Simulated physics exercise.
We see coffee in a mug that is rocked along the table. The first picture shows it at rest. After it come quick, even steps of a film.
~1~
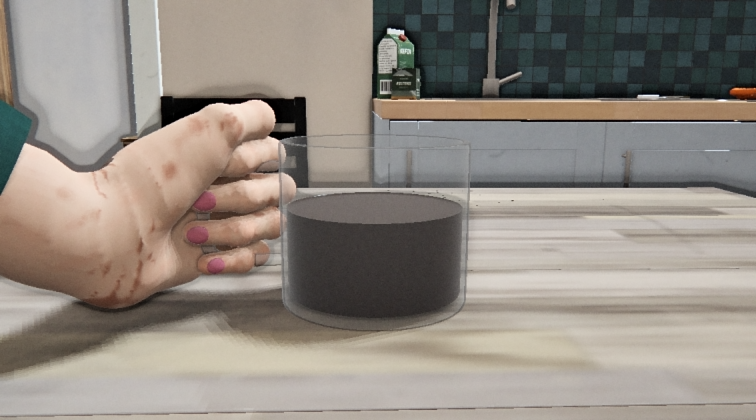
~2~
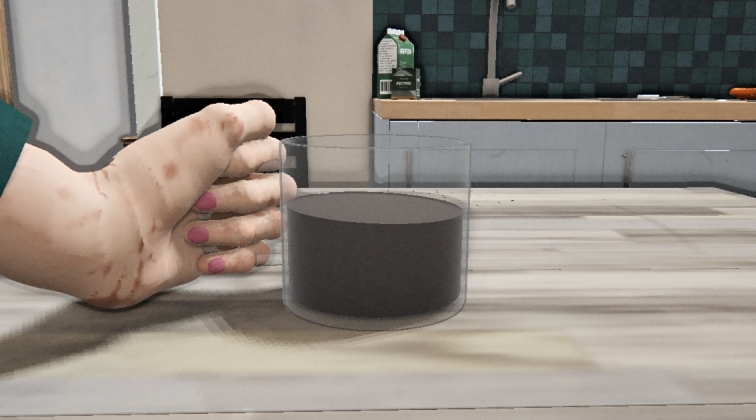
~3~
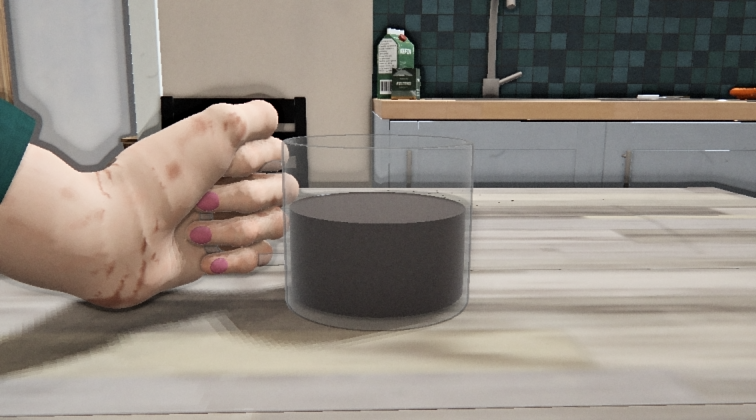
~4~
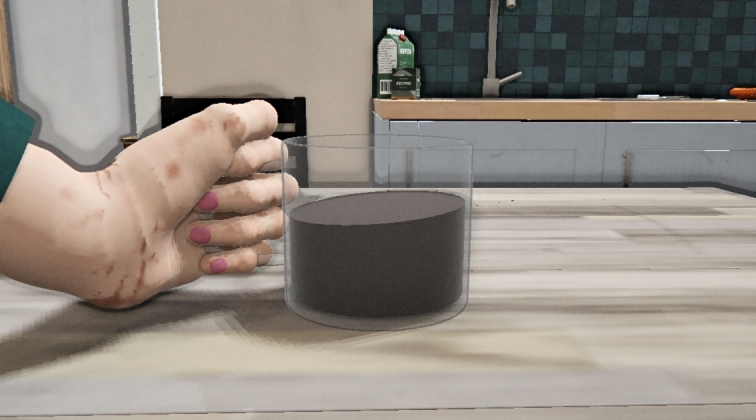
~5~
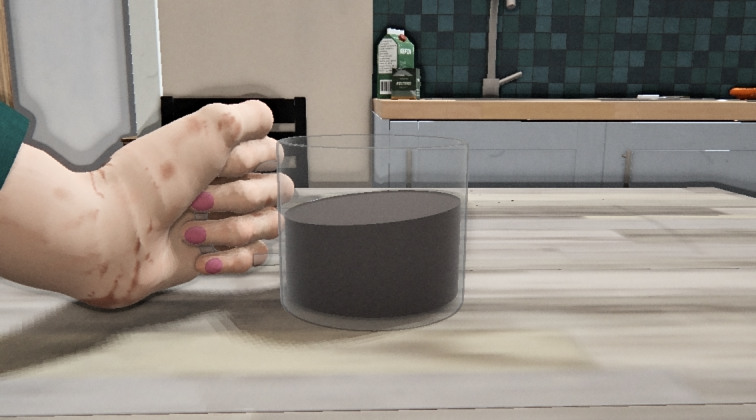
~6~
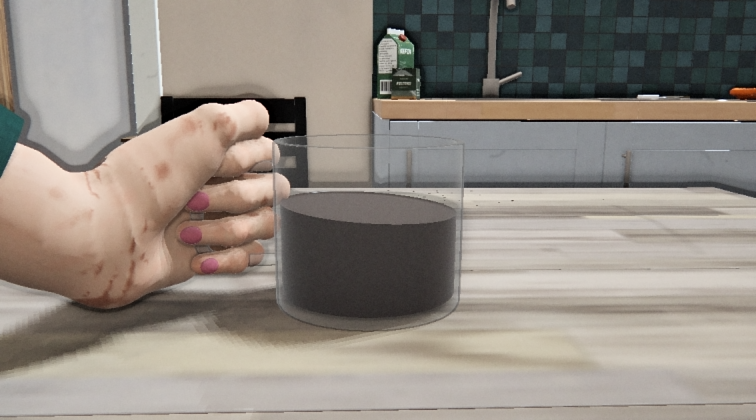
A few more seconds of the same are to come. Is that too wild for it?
At that beat the mug holds.
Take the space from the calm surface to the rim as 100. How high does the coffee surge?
Near 50 in a hundred.
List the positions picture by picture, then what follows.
Mug (375, 214) about half full; at rest, in the first frame.
Mug about half full, surface at (375, 207); surface about level, in the second frame.
Mug (378, 214) about half full; surface about level, in the third frame.
Mug about half full, surface at (376, 207); surface a little higher on the right, in the fourth frame.
Mug (373, 214) about half full; surface a little higher on the right, in the fifth frame.
Mug about half full, surface at (369, 207); surface a little higher on the left, in the sixth frame.
A moment on, the highest wave so far climbs under half way to the rim.
When it is over, the highest wave so far climbs under half way to the rim; nothing has left it.
